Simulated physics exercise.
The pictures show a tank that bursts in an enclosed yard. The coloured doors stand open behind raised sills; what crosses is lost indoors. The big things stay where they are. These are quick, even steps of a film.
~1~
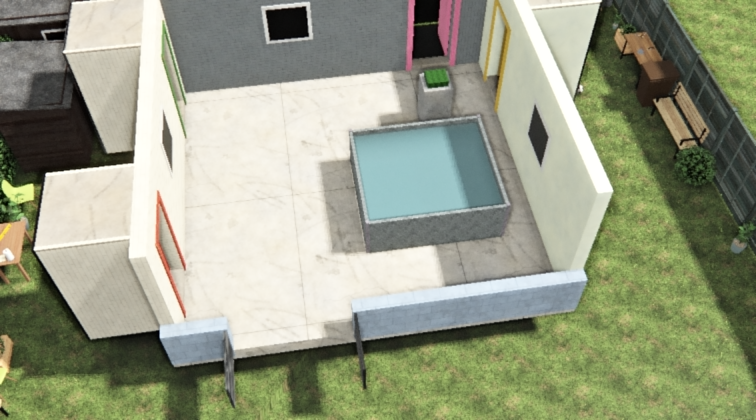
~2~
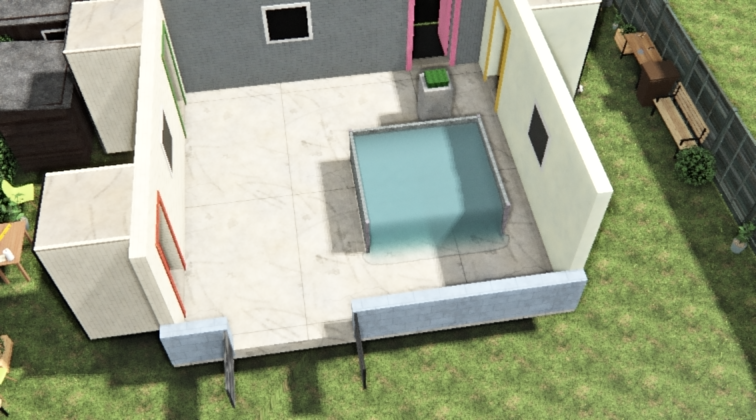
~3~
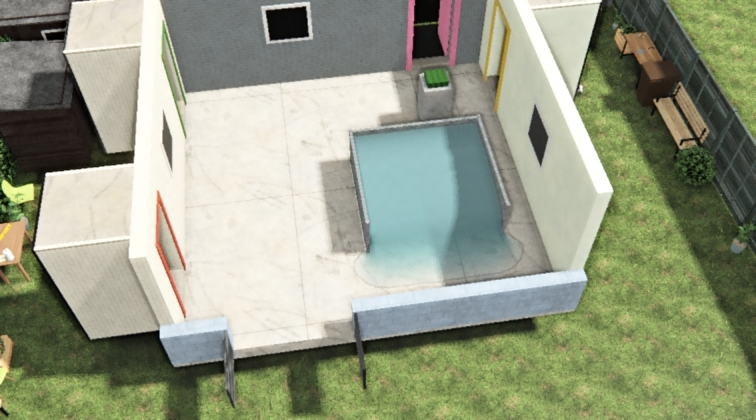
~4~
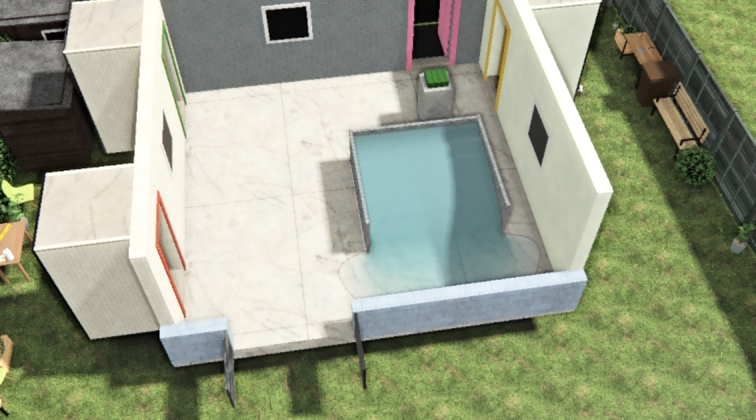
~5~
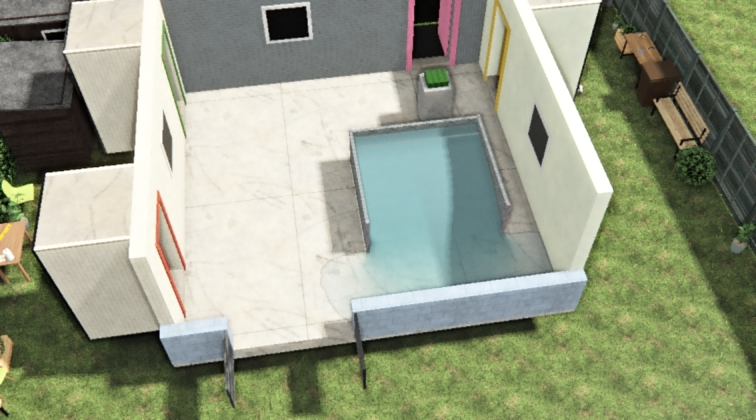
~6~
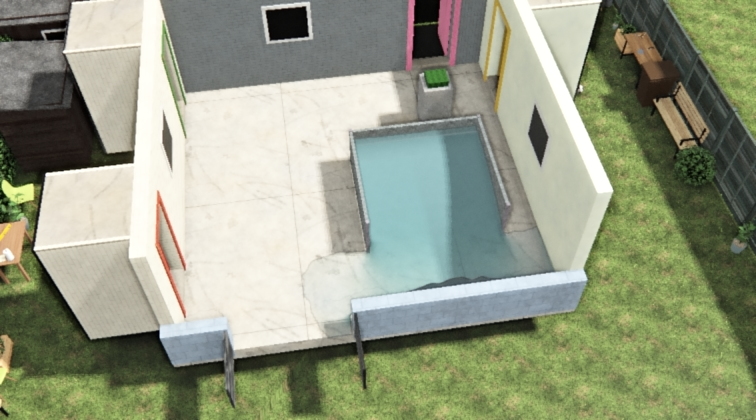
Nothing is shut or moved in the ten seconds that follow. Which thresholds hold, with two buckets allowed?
In the end: The red door floods; the yellow door holds within the limit; the green door holds within the limit; the pink door floods.
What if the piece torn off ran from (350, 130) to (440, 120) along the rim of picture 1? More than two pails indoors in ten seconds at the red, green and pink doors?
Then: The red one stays under, the green one lets more in, the pink one takes more.
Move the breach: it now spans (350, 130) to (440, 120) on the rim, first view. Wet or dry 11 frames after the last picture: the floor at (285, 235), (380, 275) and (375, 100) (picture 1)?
One after the other: Not flooded, clear, covered.
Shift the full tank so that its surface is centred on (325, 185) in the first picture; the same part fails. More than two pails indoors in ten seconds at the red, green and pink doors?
One by one: Red takes less; green takes less; pink passes that mark.
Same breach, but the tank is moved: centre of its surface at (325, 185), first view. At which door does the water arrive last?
I say the one in green.
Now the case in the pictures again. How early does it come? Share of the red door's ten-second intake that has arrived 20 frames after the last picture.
About 55 per cent.
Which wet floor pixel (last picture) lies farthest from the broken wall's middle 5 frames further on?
Near (247, 335).
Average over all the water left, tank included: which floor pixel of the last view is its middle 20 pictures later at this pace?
Around (406, 227).
A moment on, water covers 20 % of the floor; the red door not reached, the yellow door not reached, the green door not reached, the pink door not reached.
Next, water covers 35 % of the floor; the red door wet at the sill, nothing in, the yellow door not reached, the green door not reached, the pink door not reached.
Then, water covers 55 % of the floor; the red door over two buckets in, the yellow door wet at the sill, nothing in, the green door not reached, the pink door over two buckets in.
Later, water covers 90 % of the floor; the red door far over two buckets in, the yellow door wet at the sill, nothing in, the green door wet at the sill, nothing in, the pink door far over two buckets in.
In the end, water covers 95 % of the floor; the red door far over two buckets in, the yellow door wet at the sill, nothing in, the green door under two buckets in, the pink door far over two buckets in.
